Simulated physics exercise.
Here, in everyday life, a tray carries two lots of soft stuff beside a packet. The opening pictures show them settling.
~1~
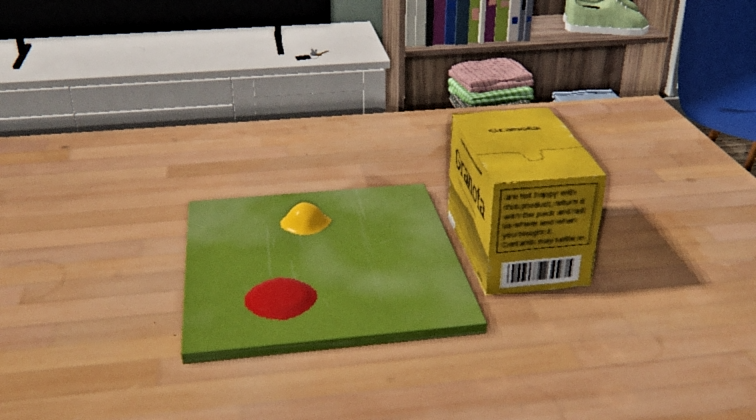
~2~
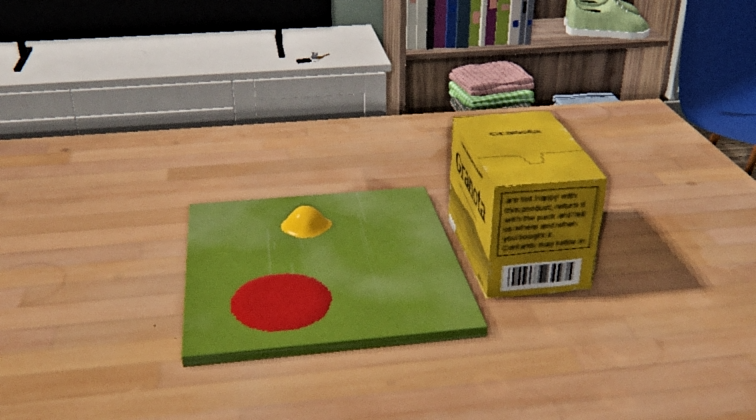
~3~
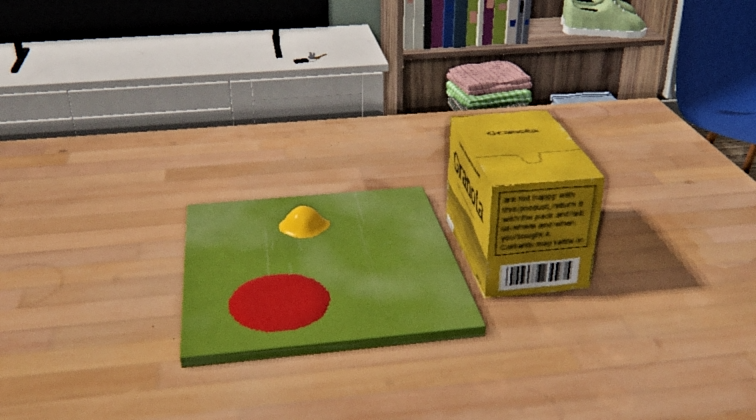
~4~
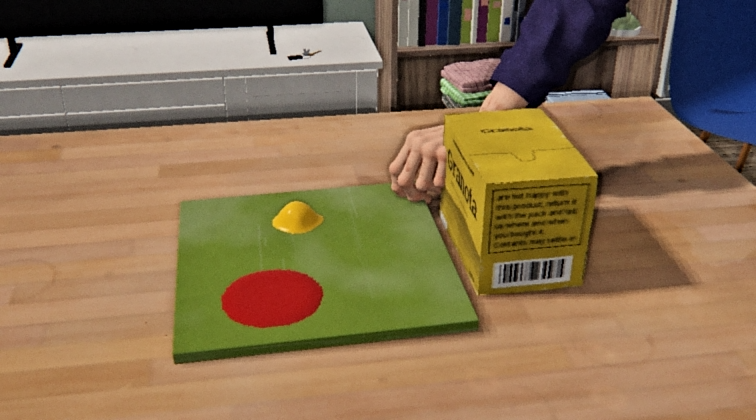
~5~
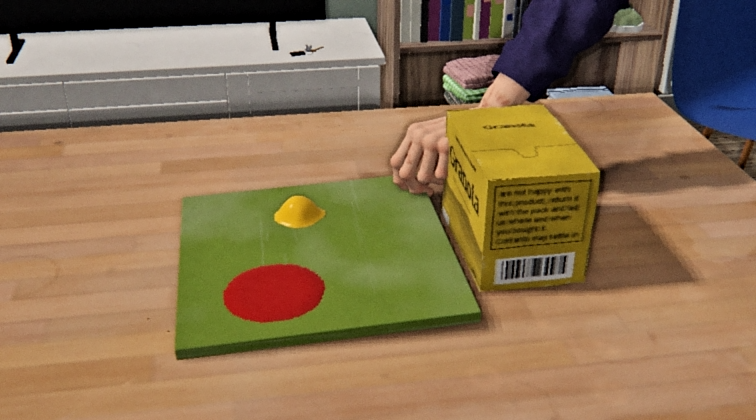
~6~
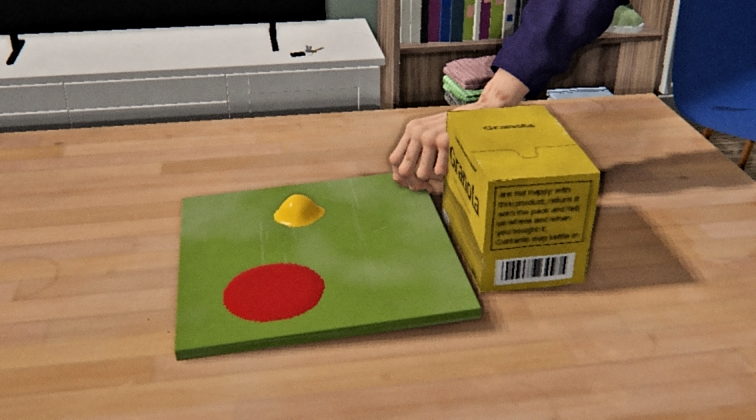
On a wooden table, red paste spreading flat beside a yellow heap before a hand slightly raises the green tray's far end.
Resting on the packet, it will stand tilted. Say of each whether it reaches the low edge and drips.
It turns out the red paste drops off and the yellow paste hangs on.
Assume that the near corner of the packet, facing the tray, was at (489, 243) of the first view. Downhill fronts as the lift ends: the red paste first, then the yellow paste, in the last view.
The first tip is at (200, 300), the second at (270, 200).
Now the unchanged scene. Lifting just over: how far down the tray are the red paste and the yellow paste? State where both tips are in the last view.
In the last picture, the first is near (171, 304) and the second near (254, 180).
A moment on, slope about 31°; the red paste is dripping off the low end; the yellow paste has not moved.
Further on, the red paste is dripping off the low end; the yellow paste has not moved.
When it is over, slope about 31°; the red paste is dripping off the low end; the yellow paste has not moved.
